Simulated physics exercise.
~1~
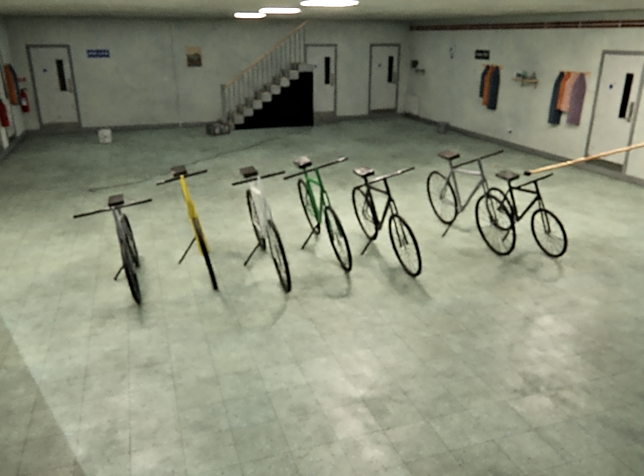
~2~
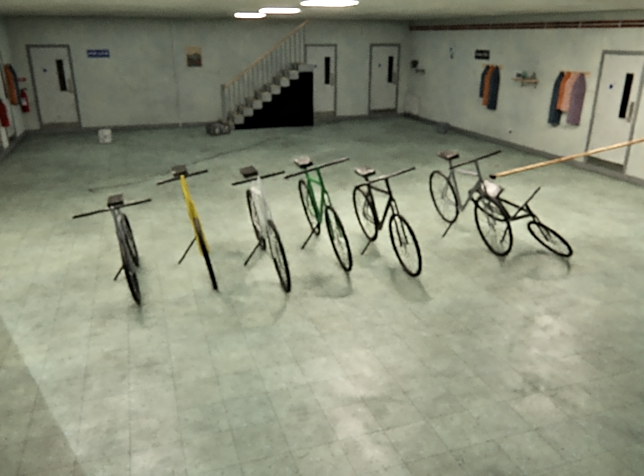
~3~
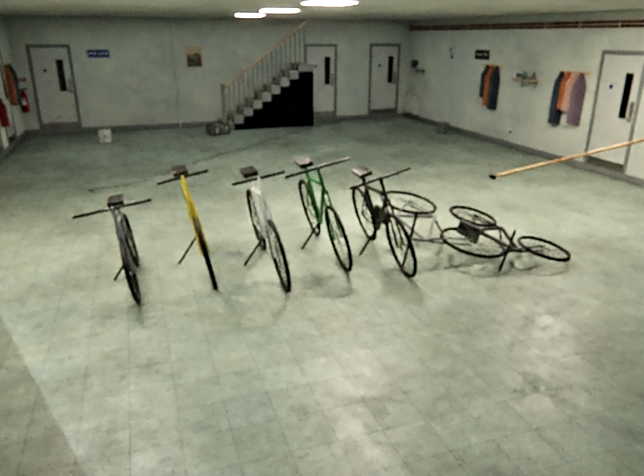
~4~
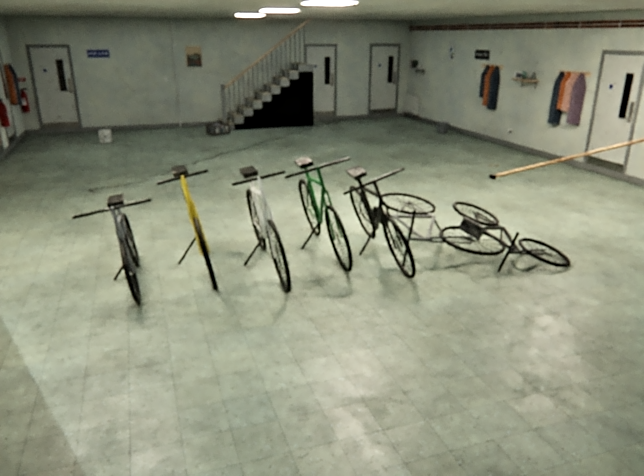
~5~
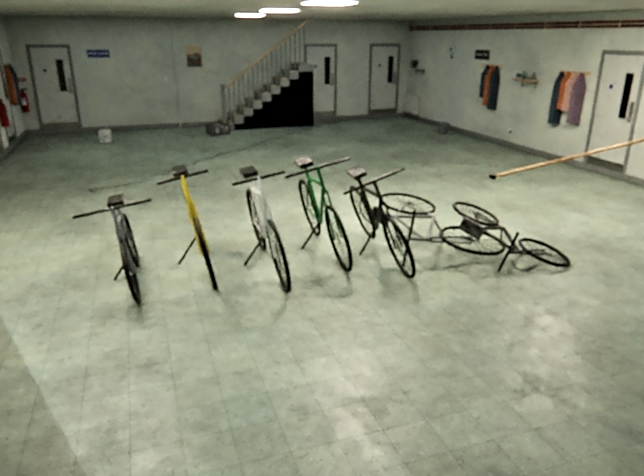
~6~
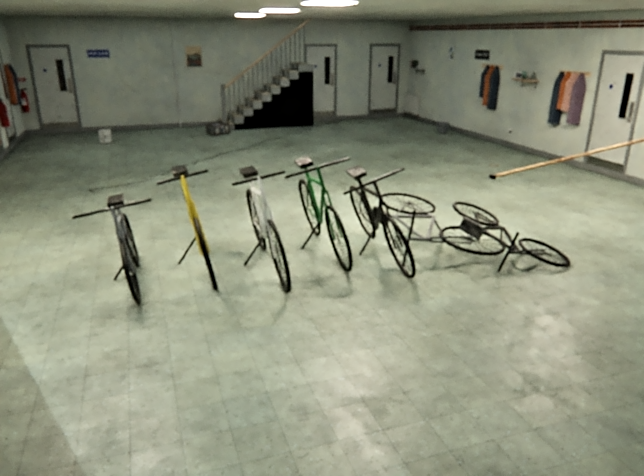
Seven bicycles stood in a row in a large room when a wooden pole pushed in from the right and toppled the end one, which knocked down the bike beside it, while the other five, including the green and yellow ones, stayed standing.
